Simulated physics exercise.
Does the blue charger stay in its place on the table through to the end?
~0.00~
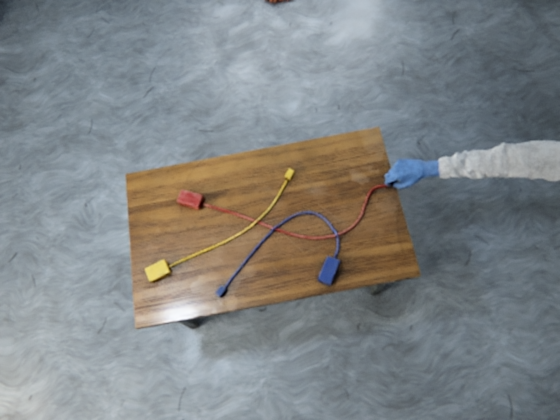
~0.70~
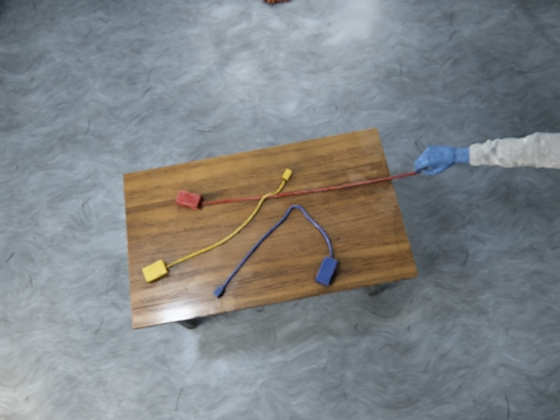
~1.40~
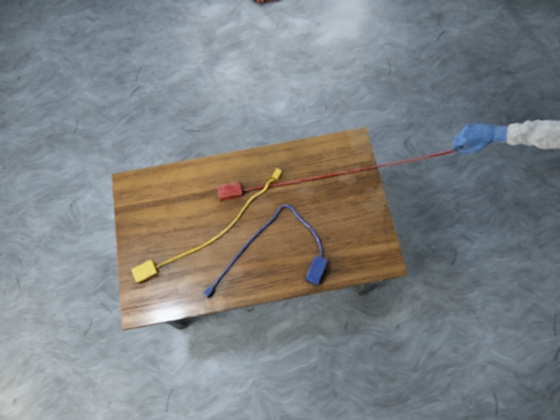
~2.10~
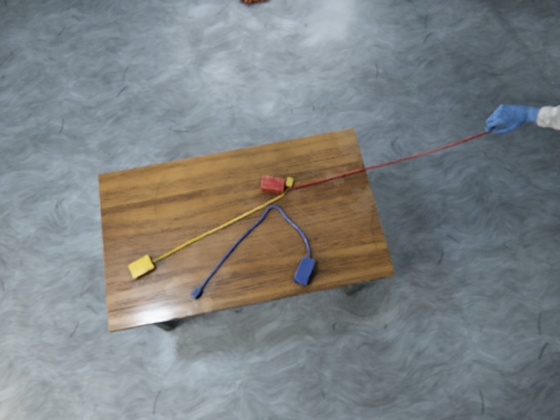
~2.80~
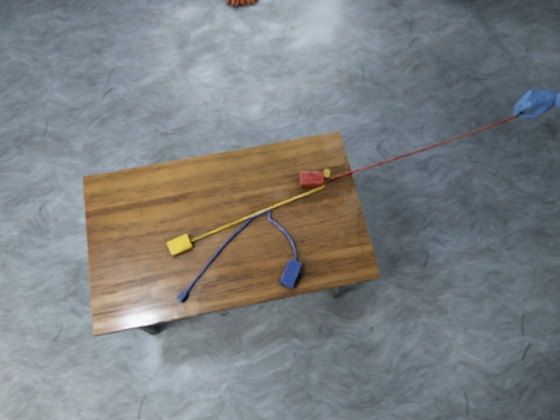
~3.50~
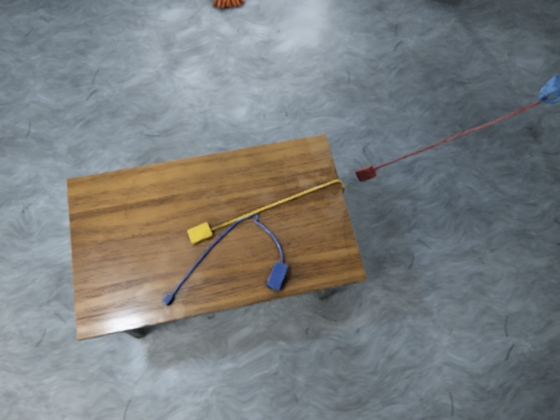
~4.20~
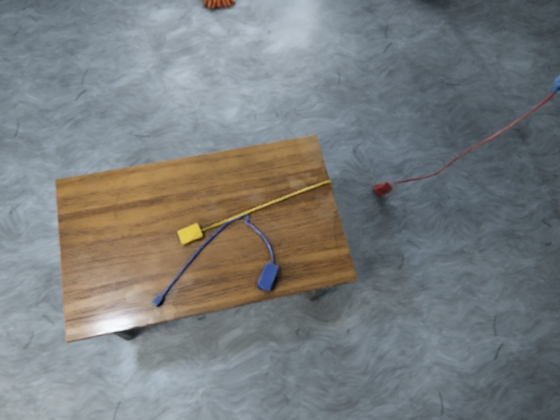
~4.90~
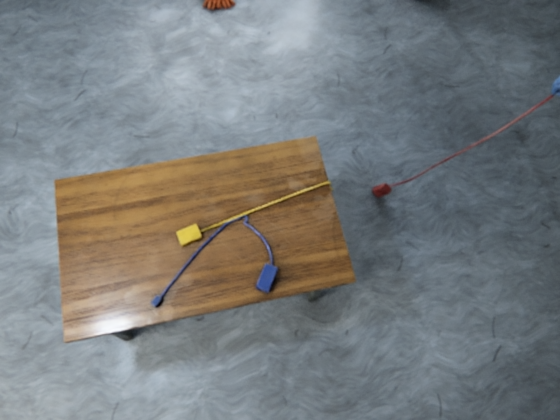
Yes, the blue charger keeps its place on the tabletop while the red one is pulled off and the yellow one is dragged along.
